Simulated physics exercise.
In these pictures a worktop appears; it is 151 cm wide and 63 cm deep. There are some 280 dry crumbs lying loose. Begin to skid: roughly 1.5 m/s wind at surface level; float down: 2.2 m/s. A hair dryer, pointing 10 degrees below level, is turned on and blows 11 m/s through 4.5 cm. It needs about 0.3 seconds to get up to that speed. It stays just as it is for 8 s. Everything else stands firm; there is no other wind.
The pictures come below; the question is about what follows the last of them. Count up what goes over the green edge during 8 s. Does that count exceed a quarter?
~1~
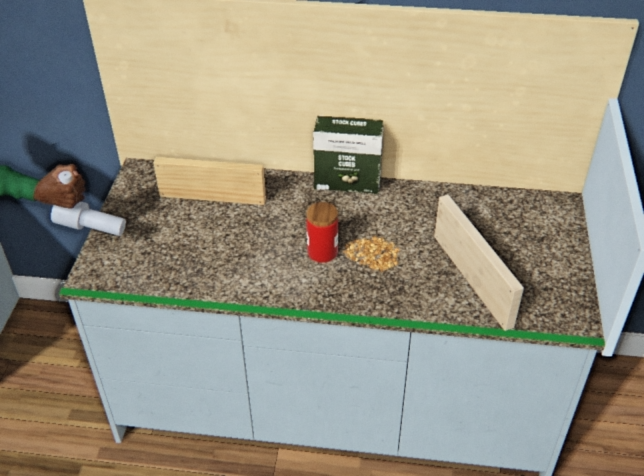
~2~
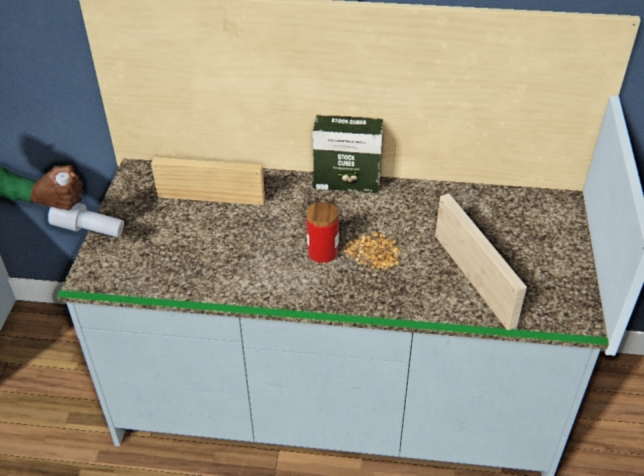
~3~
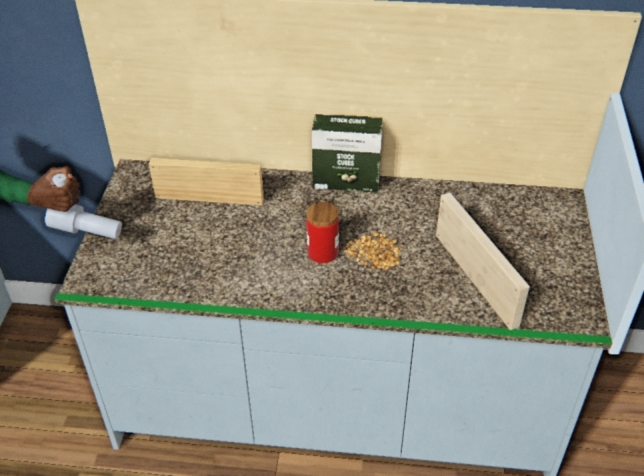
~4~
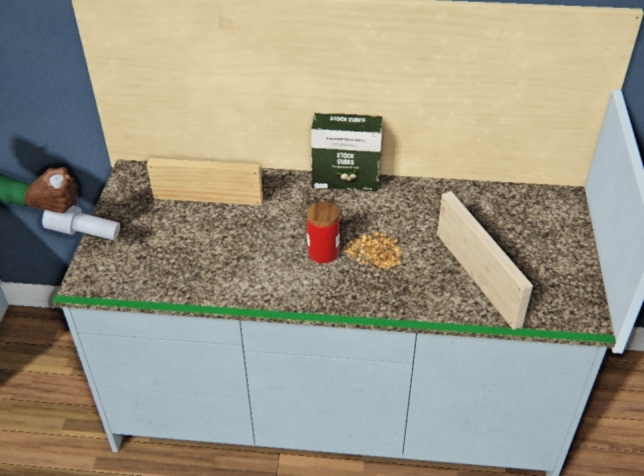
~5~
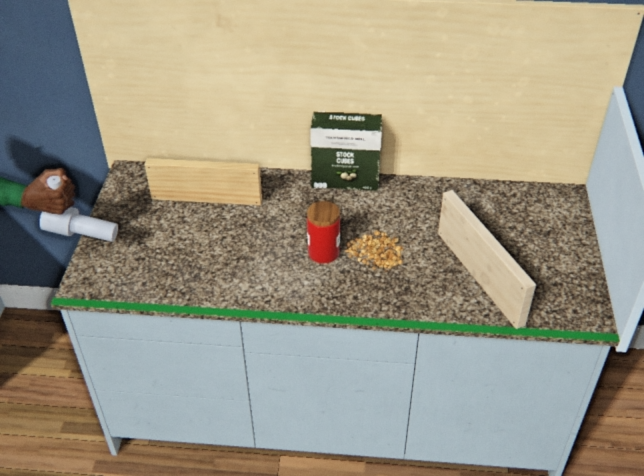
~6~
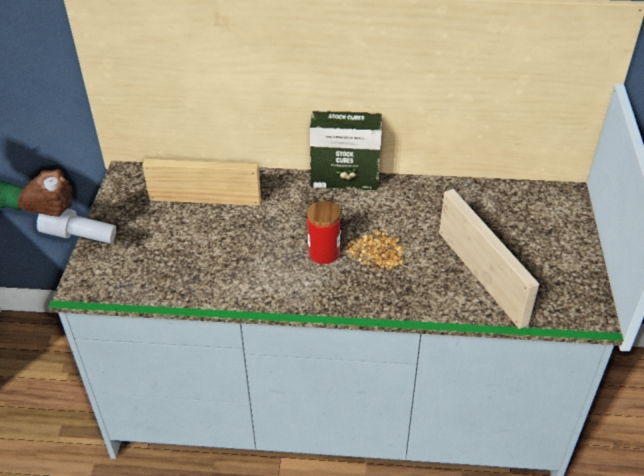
The quarter limit holds.
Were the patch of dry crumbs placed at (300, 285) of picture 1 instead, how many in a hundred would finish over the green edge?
Then about 90 %.
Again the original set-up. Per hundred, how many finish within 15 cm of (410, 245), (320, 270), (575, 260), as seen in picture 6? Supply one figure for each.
In order: About 70 %, then 15 %, then 0 %.
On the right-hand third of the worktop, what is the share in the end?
About 25 percent.
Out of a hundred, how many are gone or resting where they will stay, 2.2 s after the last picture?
That works out to some 40 %.
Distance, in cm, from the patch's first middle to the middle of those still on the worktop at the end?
5 cm.
Then, 1.2 s after the last picture, 66 % are on the move or not yet settled, 1 % are over the green edge; the middle of those still in play is near (383, 249).
Then, 2.2 s after the last picture, 64 % are on the move or not yet settled, 2 % are over the green edge; the middle of those still in play is near (383, 249).
Then, 4.1 s after the last picture, 59 % are on the move or not yet settled, 3 % are over the green edge; the middle of those still in play is near (384, 246).
Then, 7.7 s after the last picture, at the end, 4 % are over the green edge; the middle of those still in play is near (384, 246).
